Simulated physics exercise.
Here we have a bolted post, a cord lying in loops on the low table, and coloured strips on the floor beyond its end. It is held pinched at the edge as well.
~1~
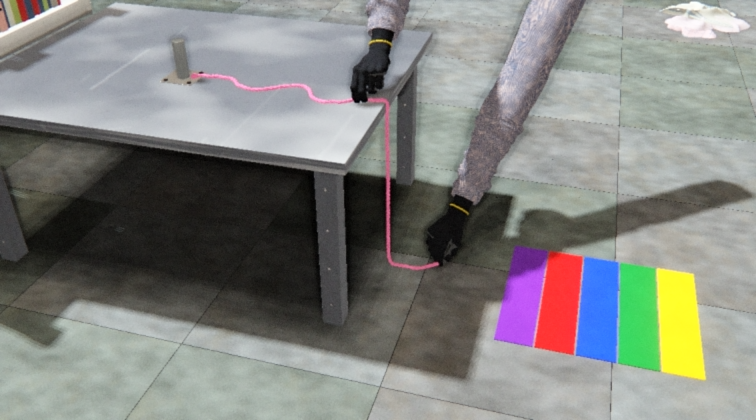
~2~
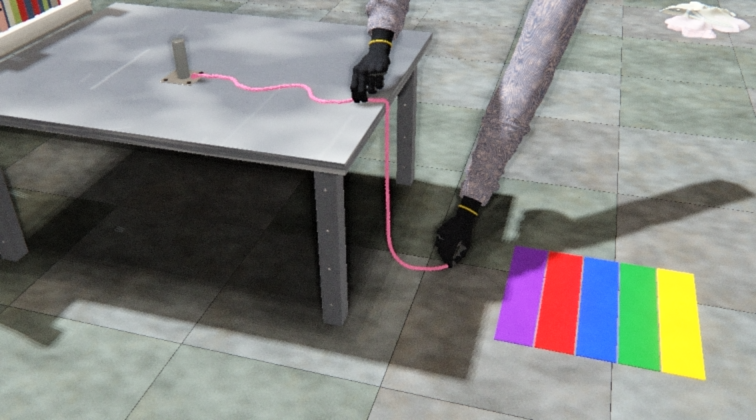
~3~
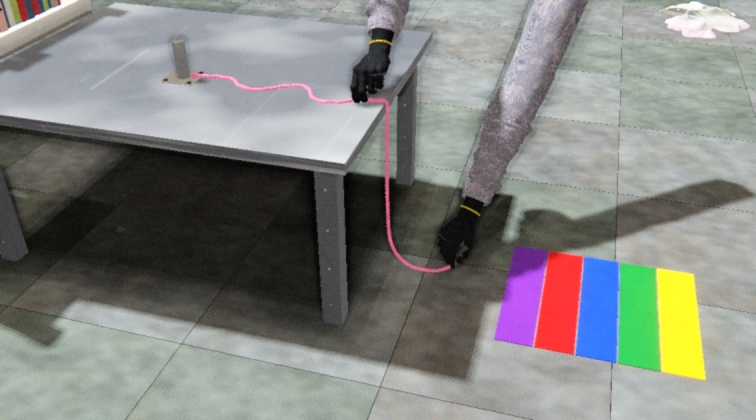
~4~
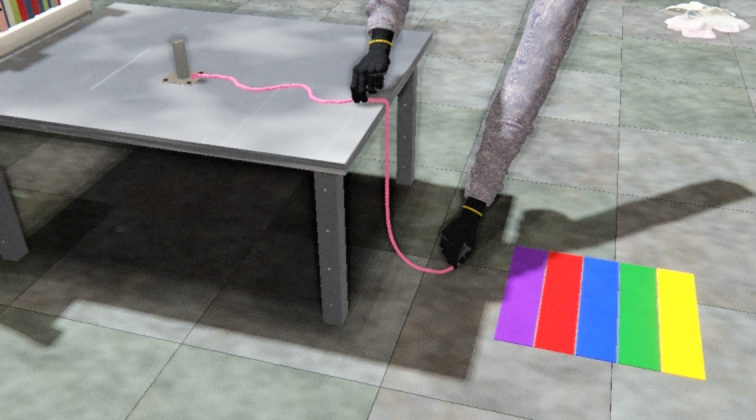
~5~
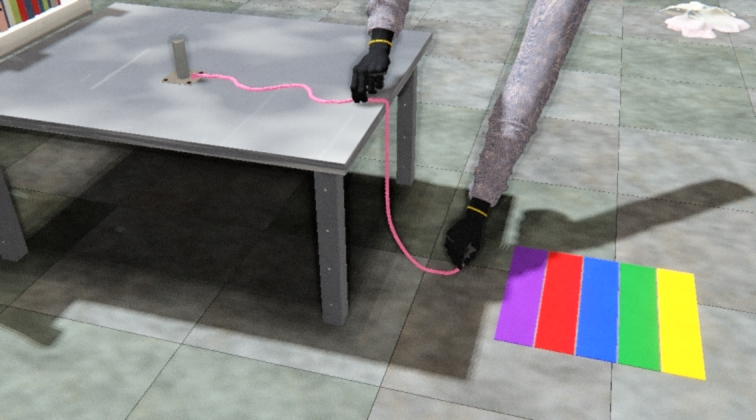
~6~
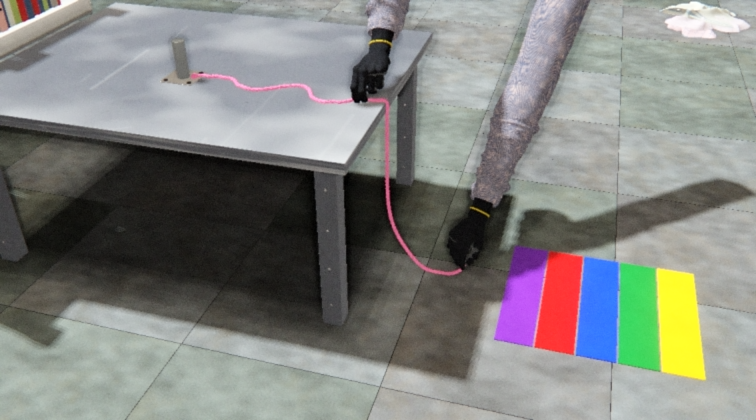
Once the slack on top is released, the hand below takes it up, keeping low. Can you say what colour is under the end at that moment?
Yes, it is blue.
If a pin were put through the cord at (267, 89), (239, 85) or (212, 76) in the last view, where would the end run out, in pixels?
Those spots come out as (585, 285), (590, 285) and (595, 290).
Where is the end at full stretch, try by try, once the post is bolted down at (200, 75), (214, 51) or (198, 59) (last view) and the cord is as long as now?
Roughly (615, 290), then (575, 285), then (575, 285).
Early on, end near (527, 276); over purple.
Midway, end near (573, 284); over red.
At the end of the slack, end near (600, 288); over blue. Over blue.
